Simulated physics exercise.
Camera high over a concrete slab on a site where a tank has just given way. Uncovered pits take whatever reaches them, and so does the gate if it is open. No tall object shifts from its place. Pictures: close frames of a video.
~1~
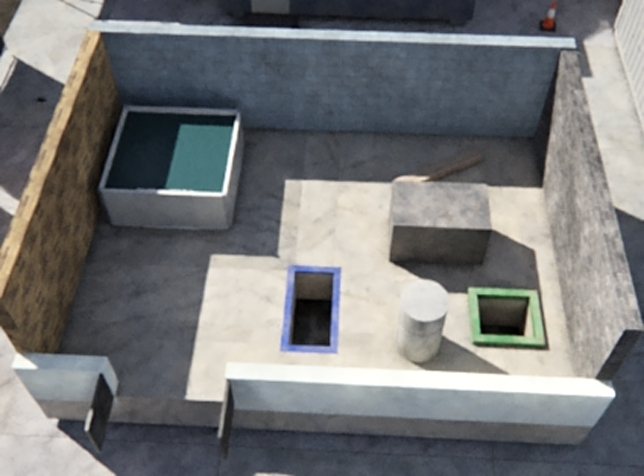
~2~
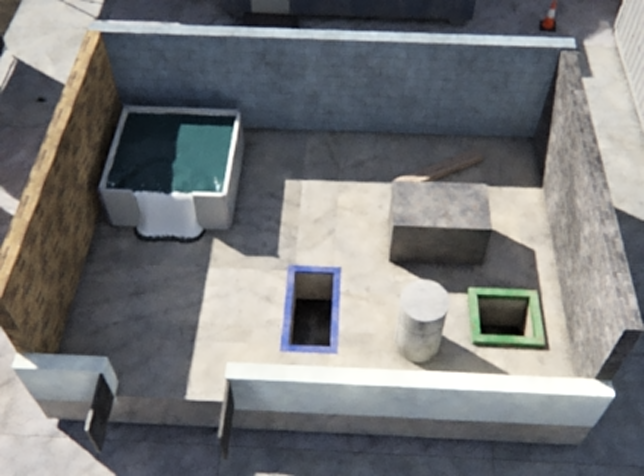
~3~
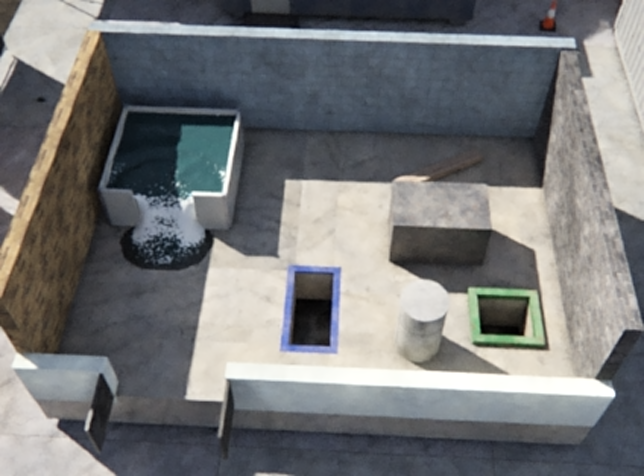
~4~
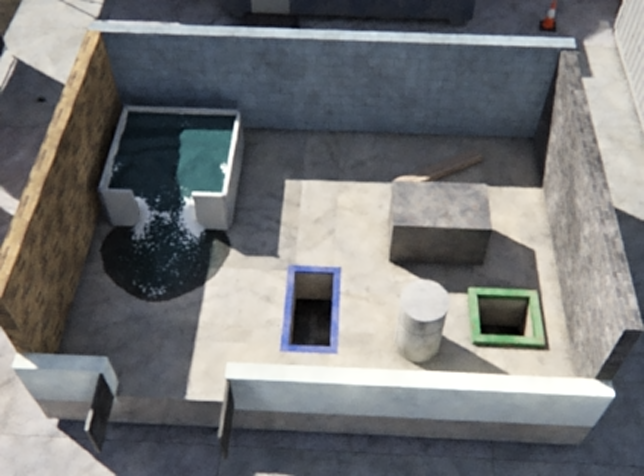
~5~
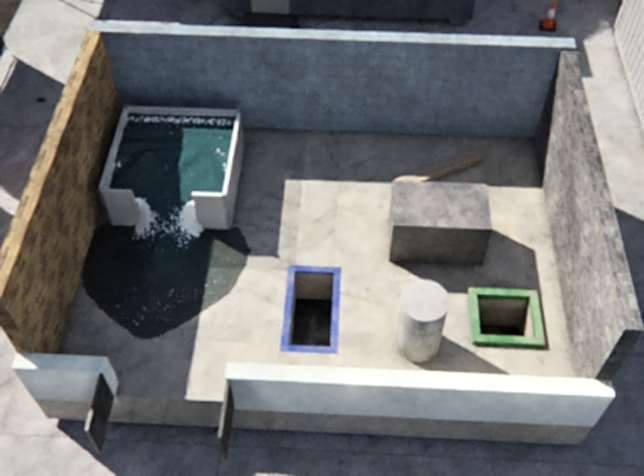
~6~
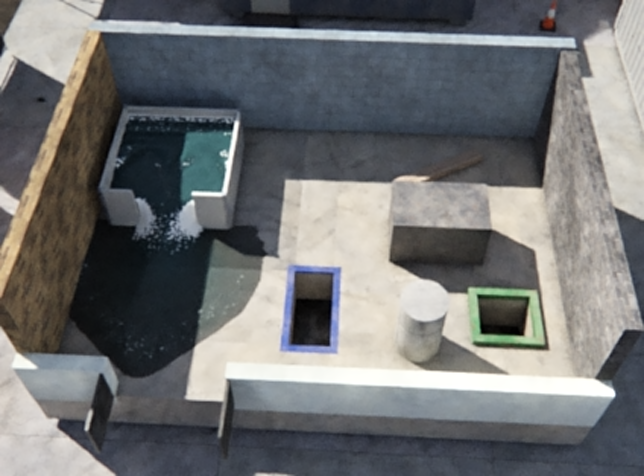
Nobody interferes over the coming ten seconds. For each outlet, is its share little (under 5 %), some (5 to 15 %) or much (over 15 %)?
Shares: The gate gets much; the green pit gets little; the blue pit gets some.
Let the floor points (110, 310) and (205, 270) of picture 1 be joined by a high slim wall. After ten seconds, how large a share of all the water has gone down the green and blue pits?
Shares in percent - green: 0; blue: 25.
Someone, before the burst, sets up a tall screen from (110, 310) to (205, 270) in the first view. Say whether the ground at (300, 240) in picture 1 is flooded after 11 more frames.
Verdict: The spot is submerged.
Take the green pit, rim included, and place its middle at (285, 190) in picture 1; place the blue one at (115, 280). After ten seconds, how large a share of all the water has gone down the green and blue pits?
Roughly: Green pit 0 %, blue pit 35 %.
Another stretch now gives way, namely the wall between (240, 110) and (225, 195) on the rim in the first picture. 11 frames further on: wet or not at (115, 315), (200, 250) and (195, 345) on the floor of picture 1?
First point spared, second point spared, third point spared.
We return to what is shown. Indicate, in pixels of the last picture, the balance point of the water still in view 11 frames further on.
Centre of the water: Near (169, 233).
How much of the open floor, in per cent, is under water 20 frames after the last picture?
By my count, 40 percent.
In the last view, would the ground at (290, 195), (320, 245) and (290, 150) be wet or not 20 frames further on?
Note - in order: Not inundated / not inundated / not inundated.
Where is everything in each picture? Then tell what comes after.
In the first frame, the tank at (173, 152) is whole and still.
In the second frame, water pours out at (168, 215) and has run to (199, 235).
In the third frame, water pours out at (168, 216) and has run to (182, 265).
In the fourth frame, water pours out at (168, 216) and has run to (160, 298).
In the fifth frame, the front is at (152, 333), out from the gap at (168, 216).
In the sixth frame, the front is at a hidden place, out from the gap at (168, 215).
A moment on, water covers 25 % of the floor; the gate 3 %, the green pit 0 %, the blue pit 0 %.
Next, water covers 30 % of the floor; the gate 10 %, the green pit 0 %, the blue pit 1 %.
Then, water covers 40 % of the floor; the gate 19 %, the green pit 0 %, the blue pit 2 %.
Later, water covers 50 % of the floor; the gate 32 %, the green pit 0 %, the blue pit 5 %.
In the end, water covers 70 % of the floor; the gate 42 %, the green pit 0 %, the blue pit 9 %.
